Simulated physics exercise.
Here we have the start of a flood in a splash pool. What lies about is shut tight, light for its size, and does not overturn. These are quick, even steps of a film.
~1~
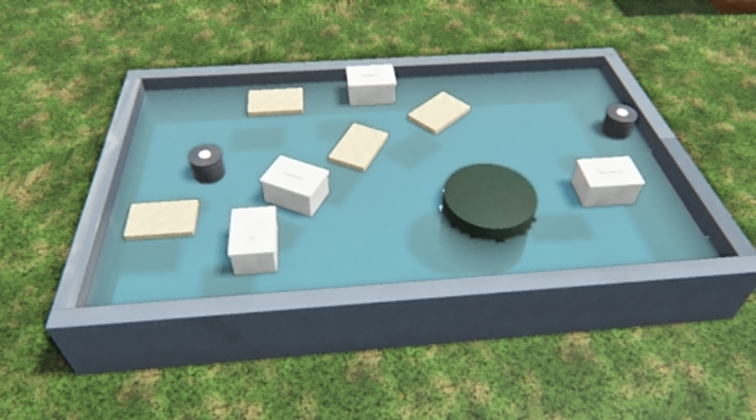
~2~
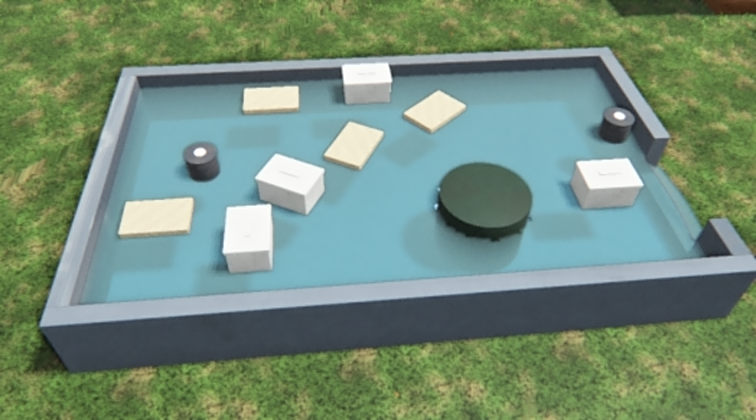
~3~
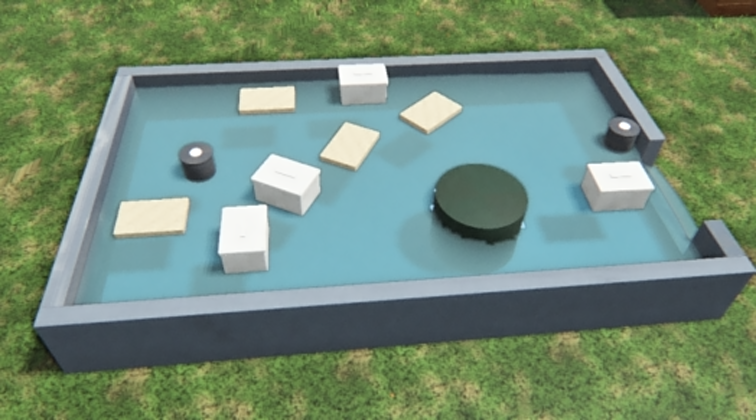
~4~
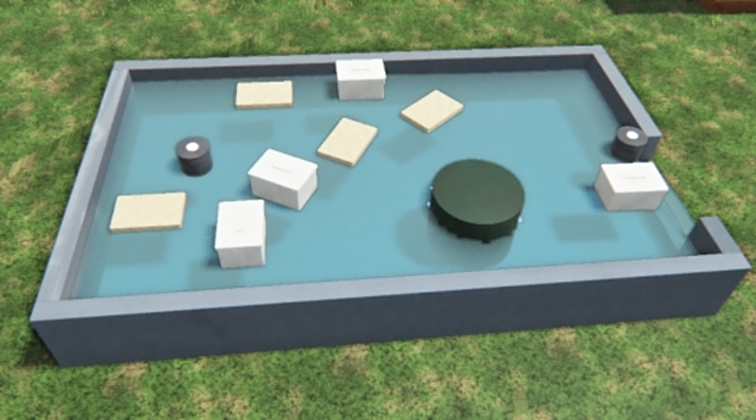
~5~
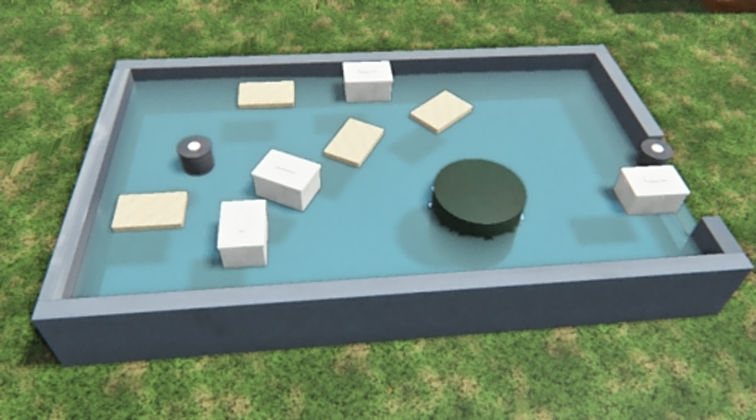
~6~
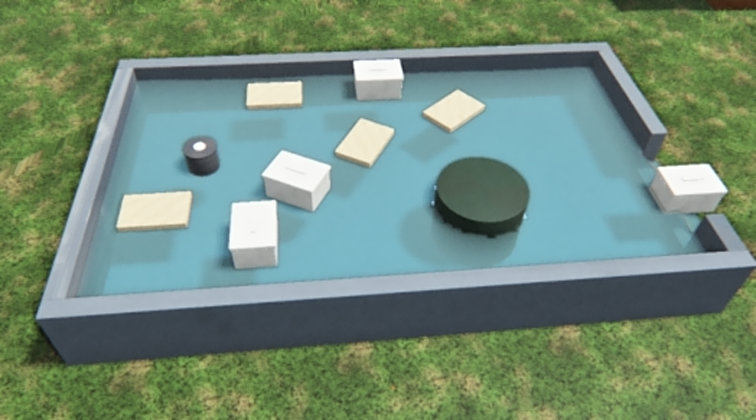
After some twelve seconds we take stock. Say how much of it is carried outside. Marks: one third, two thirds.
That comes to not even a third.
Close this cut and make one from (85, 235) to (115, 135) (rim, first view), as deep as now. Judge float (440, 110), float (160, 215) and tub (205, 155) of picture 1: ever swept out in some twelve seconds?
One after the other: No, through, gone.
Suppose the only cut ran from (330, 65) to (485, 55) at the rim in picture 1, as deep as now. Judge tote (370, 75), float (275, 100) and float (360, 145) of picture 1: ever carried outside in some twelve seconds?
In that order: Yes, out, gone.
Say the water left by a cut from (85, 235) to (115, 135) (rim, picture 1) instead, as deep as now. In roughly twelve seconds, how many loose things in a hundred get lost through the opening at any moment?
Close to 50 %.
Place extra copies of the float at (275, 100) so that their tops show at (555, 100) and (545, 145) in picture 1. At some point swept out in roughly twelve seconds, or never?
One after the other: Washed out, carried outside.
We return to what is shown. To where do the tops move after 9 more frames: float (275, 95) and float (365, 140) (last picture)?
Near (302, 97) and (409, 138).
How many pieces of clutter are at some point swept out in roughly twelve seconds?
The number is 3.
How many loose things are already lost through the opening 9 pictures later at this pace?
It comes to 2.
A moment on, 2 of 10 are out; 8 afloat.
Next, 2 of 10 are out; 8 afloat.
Later, 2 of 10 are out; 8 afloat.
In the end, 3 of 10 are out; 7 afloat.
